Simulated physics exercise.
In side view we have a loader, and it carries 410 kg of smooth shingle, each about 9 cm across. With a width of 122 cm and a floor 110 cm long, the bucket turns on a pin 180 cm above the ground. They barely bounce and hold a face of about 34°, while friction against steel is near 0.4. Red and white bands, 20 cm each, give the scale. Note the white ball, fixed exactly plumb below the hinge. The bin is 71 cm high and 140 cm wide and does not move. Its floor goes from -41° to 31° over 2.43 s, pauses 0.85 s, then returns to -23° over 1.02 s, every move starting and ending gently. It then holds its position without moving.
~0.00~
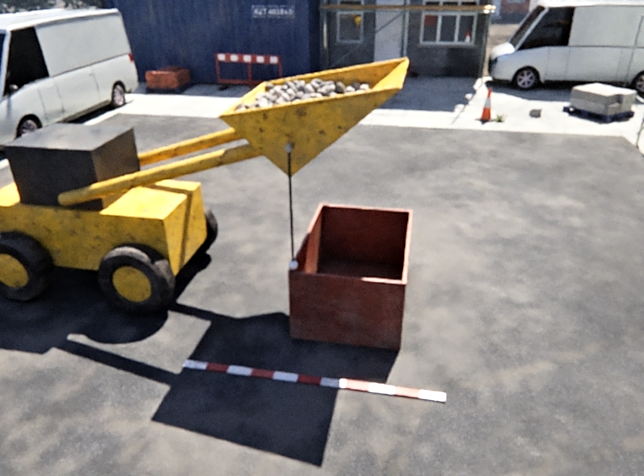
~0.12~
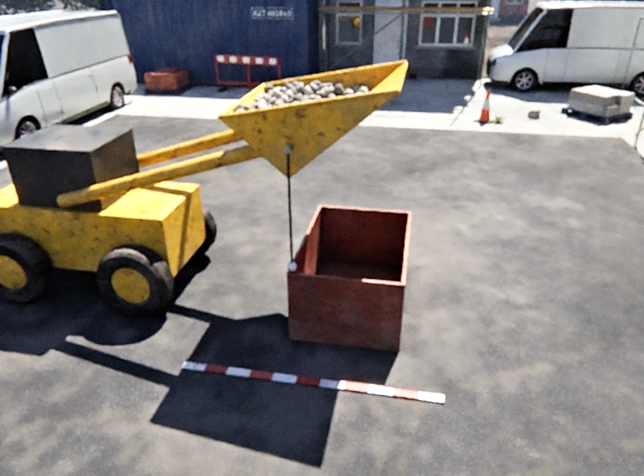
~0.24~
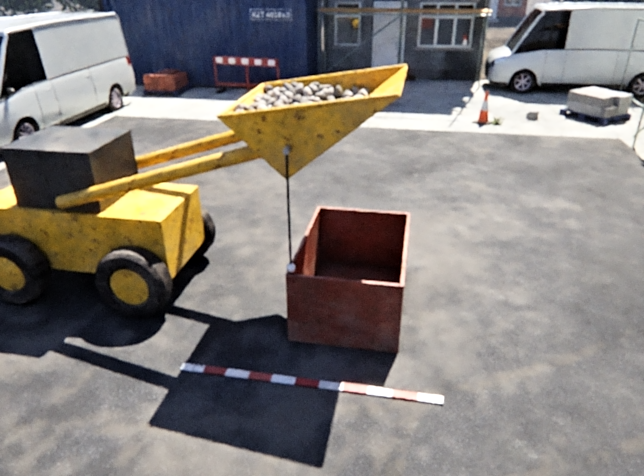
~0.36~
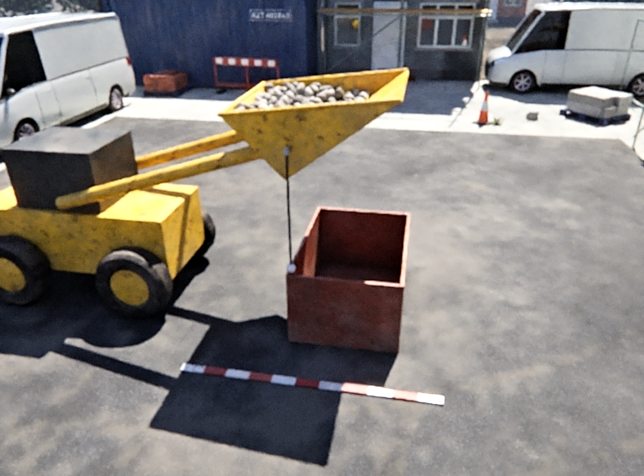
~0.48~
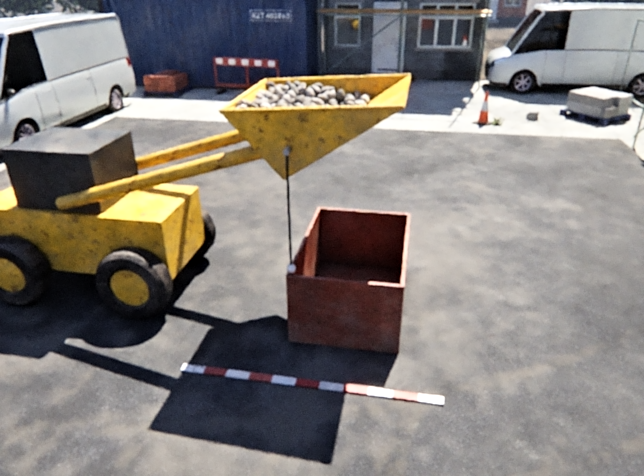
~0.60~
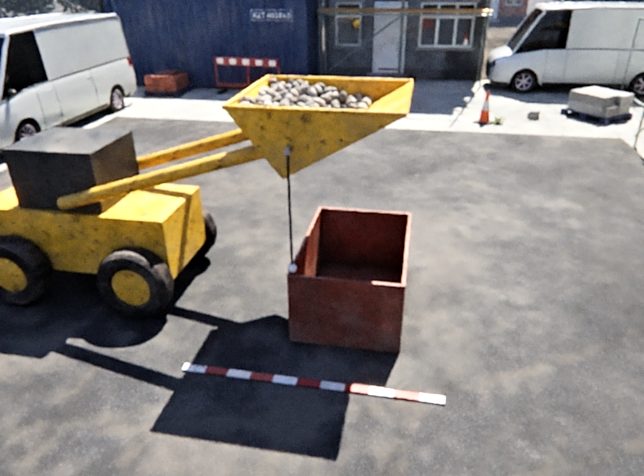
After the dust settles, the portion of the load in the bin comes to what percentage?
It comes to roughly 0 per cent.
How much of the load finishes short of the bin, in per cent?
Near 0 in a hundred.
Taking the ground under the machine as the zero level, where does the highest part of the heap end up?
Result: Near 22 cm above the ground.
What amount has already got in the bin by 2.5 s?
15 per cent or so by then.
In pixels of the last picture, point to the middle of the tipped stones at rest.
Centre estimate: Around (469, 310).
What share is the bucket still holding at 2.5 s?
I'd put it at some 40 per cent.
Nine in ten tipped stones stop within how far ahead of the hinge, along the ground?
Roughly 220 cm ahead of it.
After 1.8 s the floor is at 20°; 100 % in the bucket; the foremost stones are at (384, 179).
After 2.5 s the floor is at 31°; 38 % in the bucket, 14 % in the bin, 47 % beside or beyond the bin; the foremost stones are at (475, 303).
After 4.8 s the floor is at -23°; 0 % in the bucket, 2 % in the bin, 98 % beside or beyond the bin; the foremost stones are past the picture's edge.
After 7.5 s the floor is at -23°; 0 % in the bucket, 2 % in the bin, 98 % beside or beyond the bin; the foremost stones are past the picture's edge.
